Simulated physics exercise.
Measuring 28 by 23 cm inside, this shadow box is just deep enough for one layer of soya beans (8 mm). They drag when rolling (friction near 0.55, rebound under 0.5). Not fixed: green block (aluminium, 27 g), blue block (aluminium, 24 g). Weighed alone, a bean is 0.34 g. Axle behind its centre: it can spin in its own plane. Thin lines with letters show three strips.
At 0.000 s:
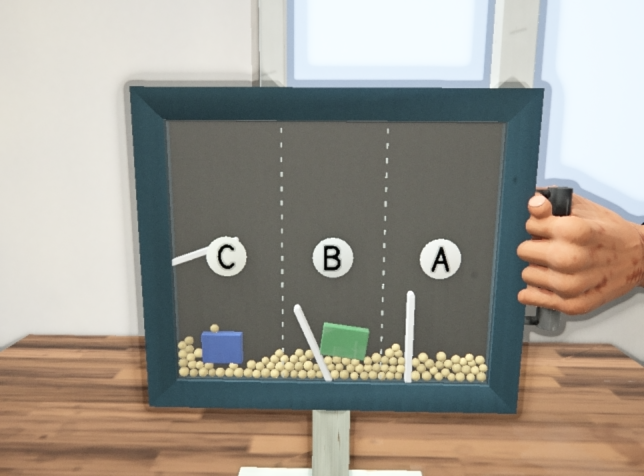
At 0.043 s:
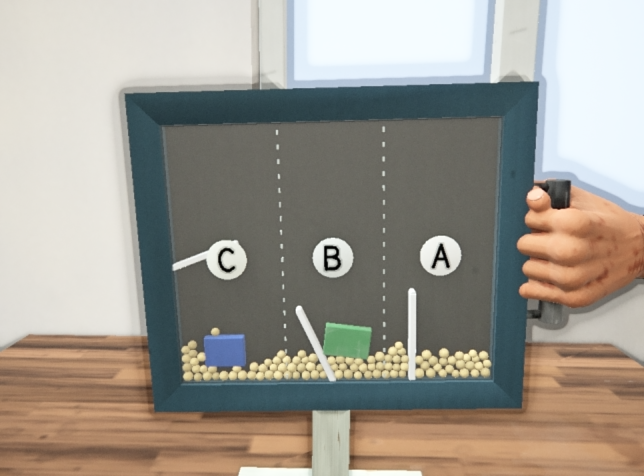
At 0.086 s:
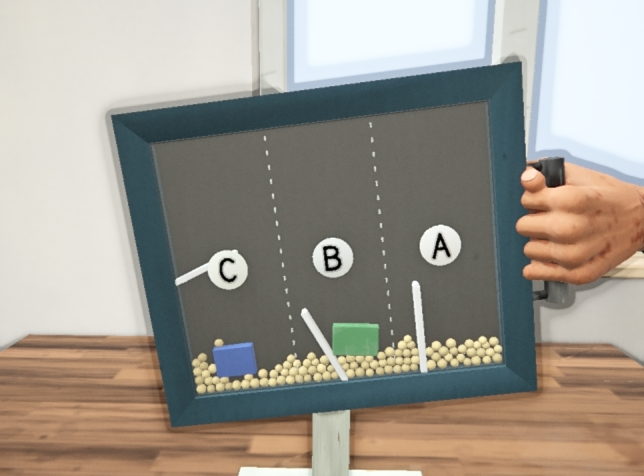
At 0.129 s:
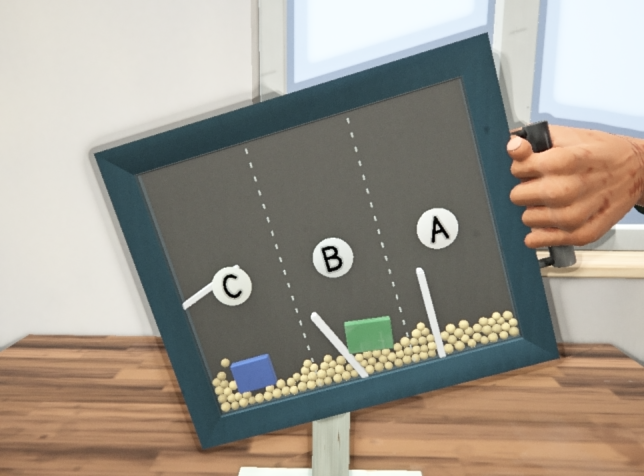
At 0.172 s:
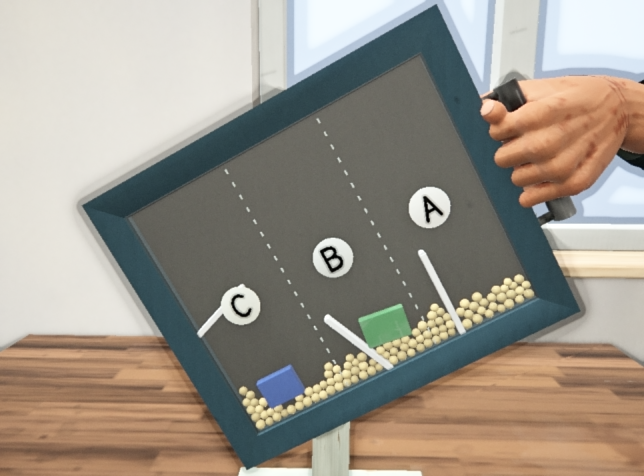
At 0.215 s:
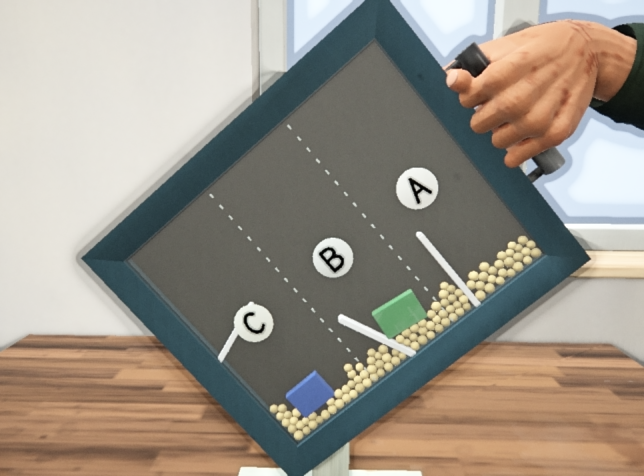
A hand turning a blue-framed shadow box of pale beans anticlockwise, its green and blue blocks and lettered discs tilting with it.
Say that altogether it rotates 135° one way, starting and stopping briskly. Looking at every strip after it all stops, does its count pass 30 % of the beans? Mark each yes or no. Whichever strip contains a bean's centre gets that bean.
Marks: Strip A = no, strip B = no, strip C = yes.
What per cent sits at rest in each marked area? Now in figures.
Strip A holds 0, strip B holds 10 and strip C holds 90.
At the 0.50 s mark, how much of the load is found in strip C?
That part holds about 40 percent of it.
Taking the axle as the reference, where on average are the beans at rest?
Right: About 4 cm; below: About 9 cm.
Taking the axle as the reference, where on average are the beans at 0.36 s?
10 cm right, 1 cm below.
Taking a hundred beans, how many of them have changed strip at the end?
Roughly 70 per cent.
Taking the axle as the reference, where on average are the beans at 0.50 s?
About 9 cm right and 4 cm above.
By 0.36 s, it stands 82° anticlockwise; the beans' middle is 10 cm right of and 1 cm below the centre; A 40 %, B 25 %, C 35 %.
By 0.50 s, it stands 121° anticlockwise; the beans' middle is 9 cm right of and 4 cm above the centre; A 30 %, B 30 %, C 40 %.
By 0.62 s, it stands 135° anticlockwise; the beans' middle is 5 cm right of and level with the centre; A 25 %, B 30 %, C 45 %.
Settled by 1.7 s, it stands 135° anticlockwise; A 0 %, B 10 %, C 90 %.
